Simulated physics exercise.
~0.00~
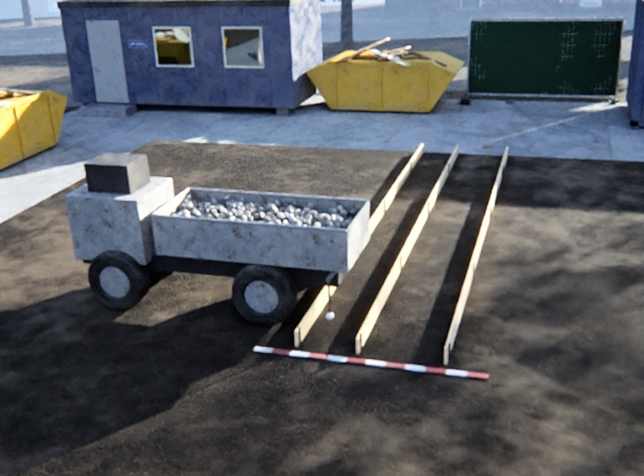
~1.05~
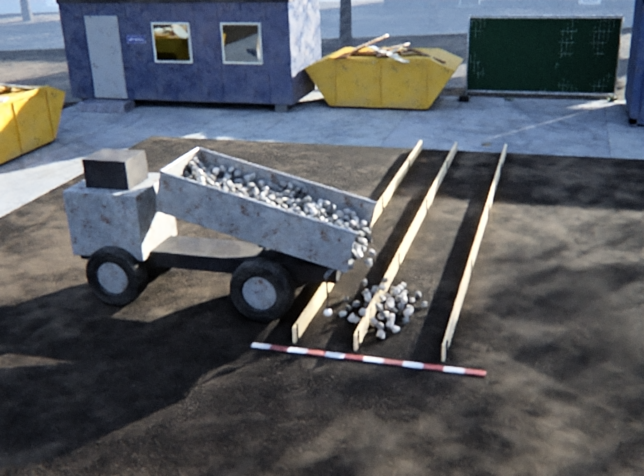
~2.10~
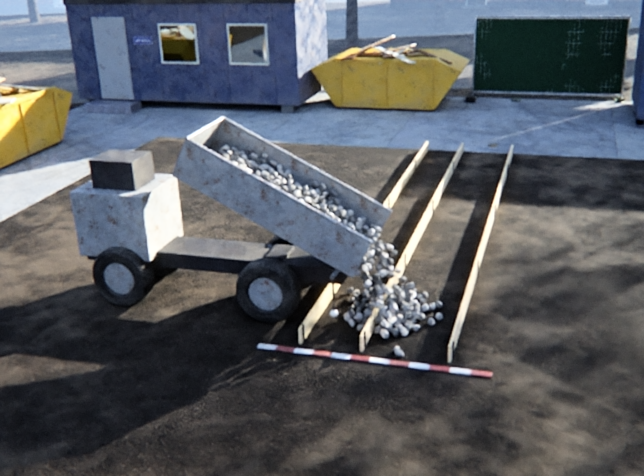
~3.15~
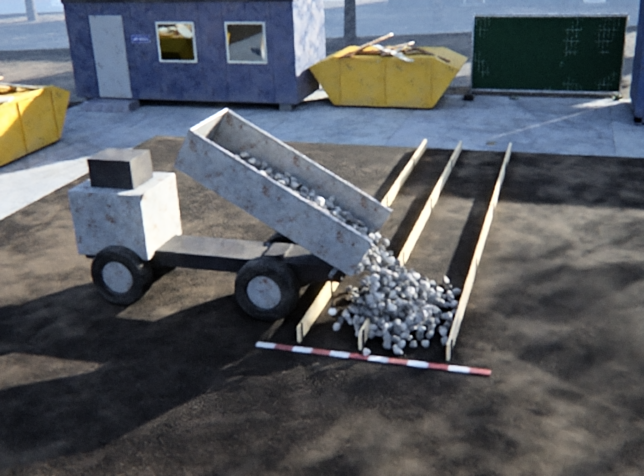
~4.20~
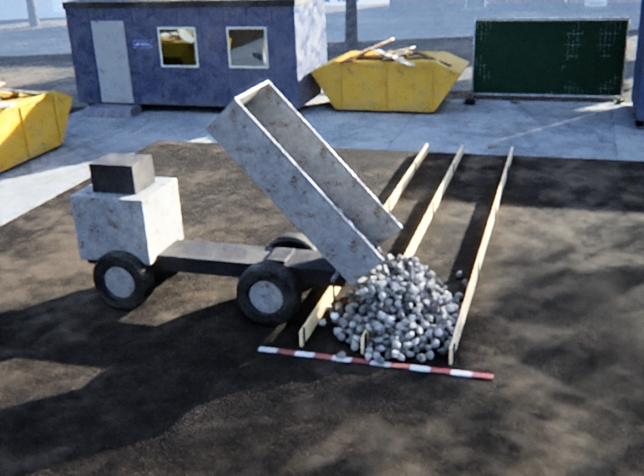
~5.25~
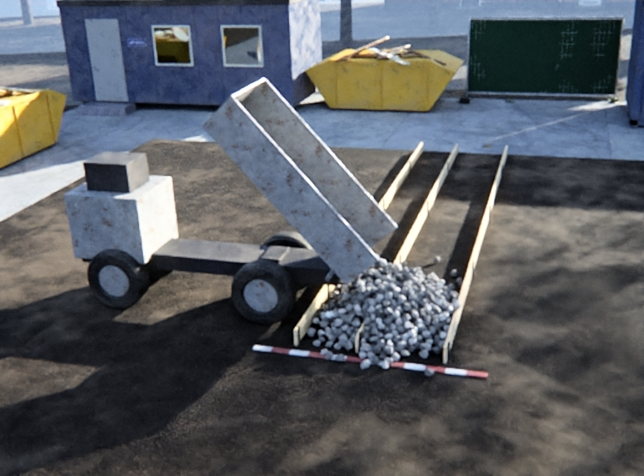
On a building site, a truck tips its grey stones into a heap across wooden boards.
